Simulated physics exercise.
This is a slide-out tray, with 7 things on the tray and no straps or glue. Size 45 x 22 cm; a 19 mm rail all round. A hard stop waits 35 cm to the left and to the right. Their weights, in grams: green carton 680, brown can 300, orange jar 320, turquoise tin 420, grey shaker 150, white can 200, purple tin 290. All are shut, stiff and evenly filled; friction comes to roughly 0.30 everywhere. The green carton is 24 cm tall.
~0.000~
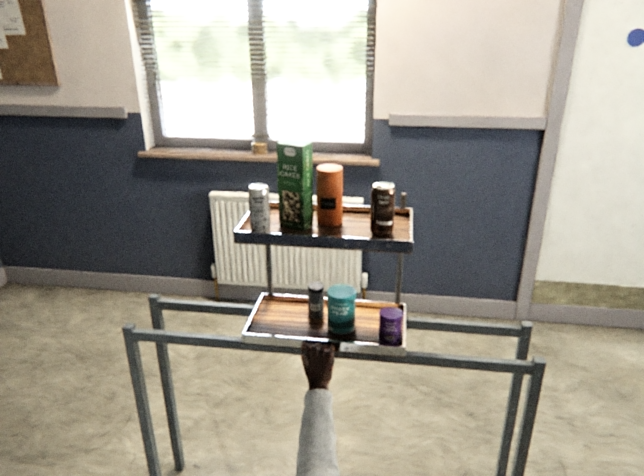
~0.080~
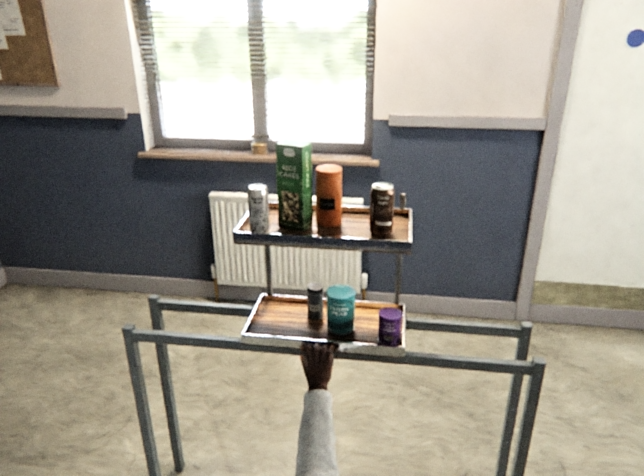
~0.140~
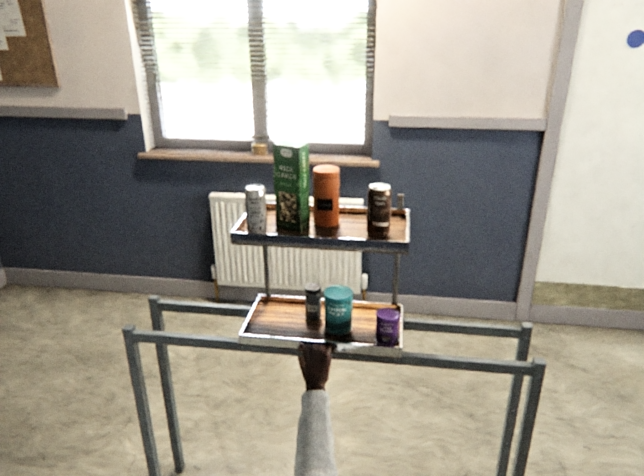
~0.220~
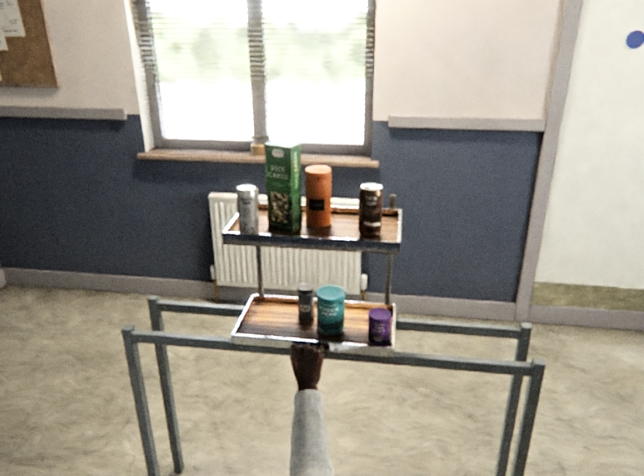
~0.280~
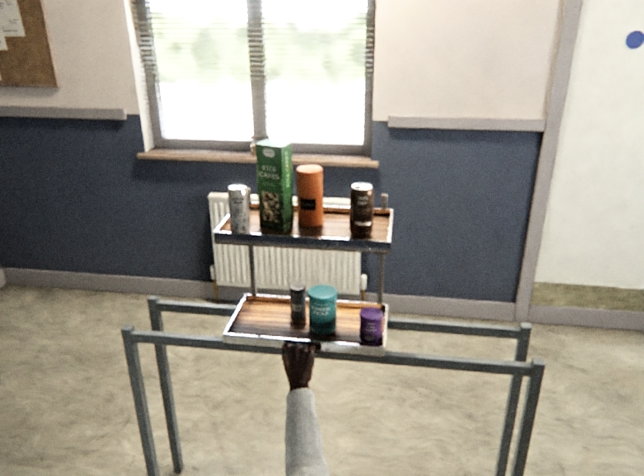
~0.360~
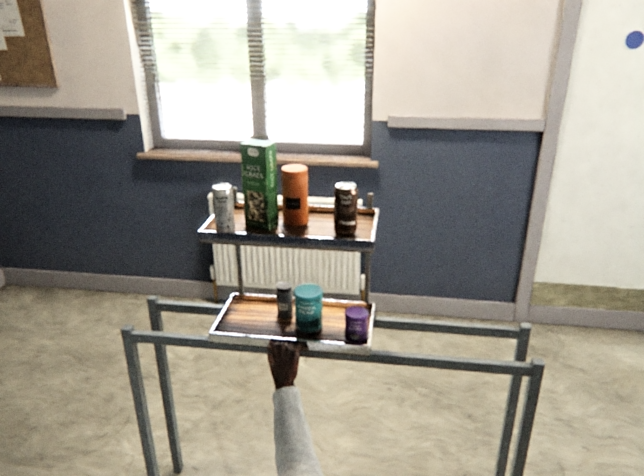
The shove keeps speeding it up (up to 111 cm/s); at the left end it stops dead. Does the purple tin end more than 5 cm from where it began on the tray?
The purple tin leaves its spot.
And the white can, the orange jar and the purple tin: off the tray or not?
The white can finishes off the tray; the orange jar finishes off the tray; the purple tin is still on the tray.
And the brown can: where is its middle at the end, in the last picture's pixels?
Around (183, 202).
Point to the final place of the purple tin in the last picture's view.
At about (205, 313).
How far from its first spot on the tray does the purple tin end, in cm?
About 19 cm.
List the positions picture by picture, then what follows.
The first picture shows tray midway; purple tin (390, 326); green carton (295, 185).
The second picture shows tray midway; orange jar (329, 196); turquoise tin (341, 310).
The third picture shows tray 1 cm left; grey shaker (313, 302); white can (256, 211).
The fourth picture shows tray 3 cm left; green carton (284, 186); brown can (371, 211).
The fifth picture shows tray 5 cm left; orange jar (310, 196); turquoise tin (323, 310).
The sixth picture shows tray 9 cm left; purple tin (356, 325); grey shaker (285, 300).
Around 0.76 s, tray 35 cm left; purple tin shifted 9 cm near (238, 316); white can at 43° to upright; green carton at 4° to upright.
Around 1.06 s, tray 35 cm left; green carton and white can now off the tray; purple tin shifted 19 cm near (205, 313); orange jar at 60° to upright.
Around 1.46 s, tray 35 cm left; orange jar now off the tray; purple tin shifted 19 cm near (205, 313); grey shaker shifted 15 cm.
Finally (1.8 s), off the tray, green carton, orange jar and white can; not toppled but over 5 cm from the start, brown can, turquoise tin, grey shaker and purple tin. In the last view, purple tin near (205, 313).
